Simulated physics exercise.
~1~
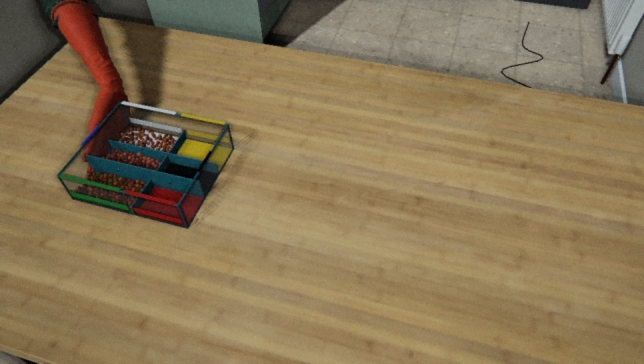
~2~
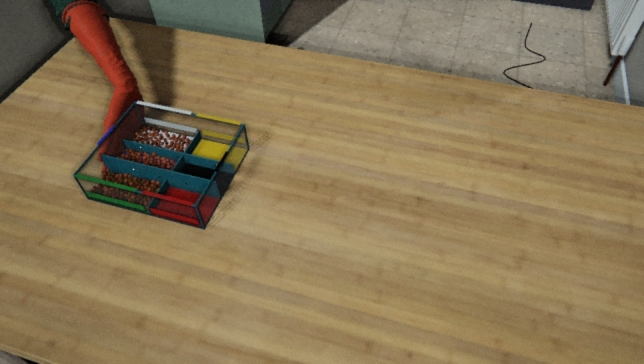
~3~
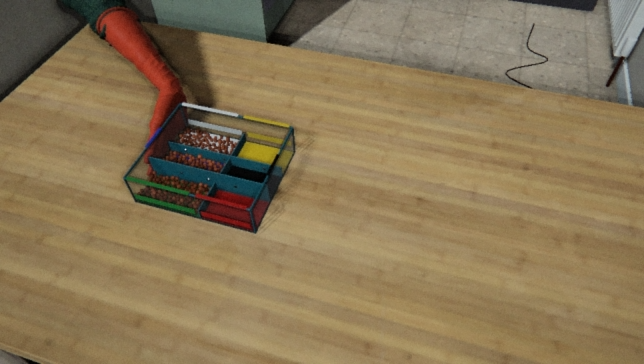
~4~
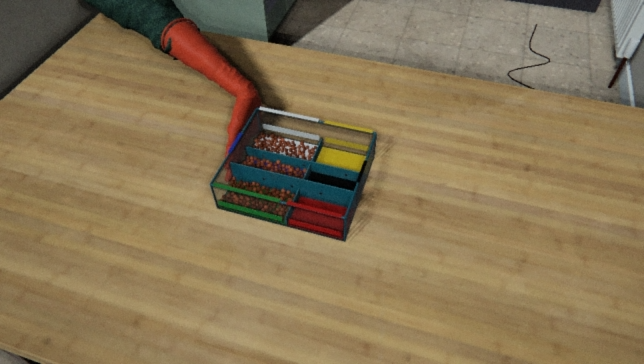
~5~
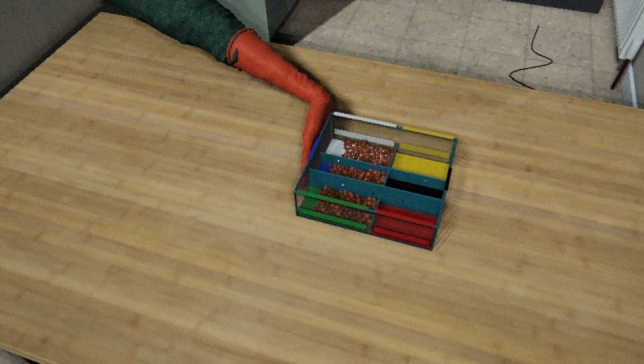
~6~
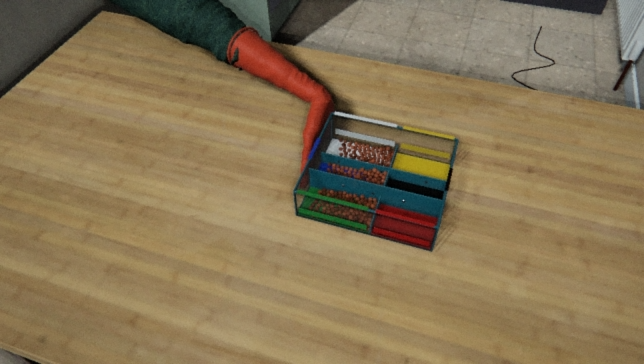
On a wooden tabletop, a red-gloved arm pushing a divided clear tray of small reddish pellets to the right, then stopping.
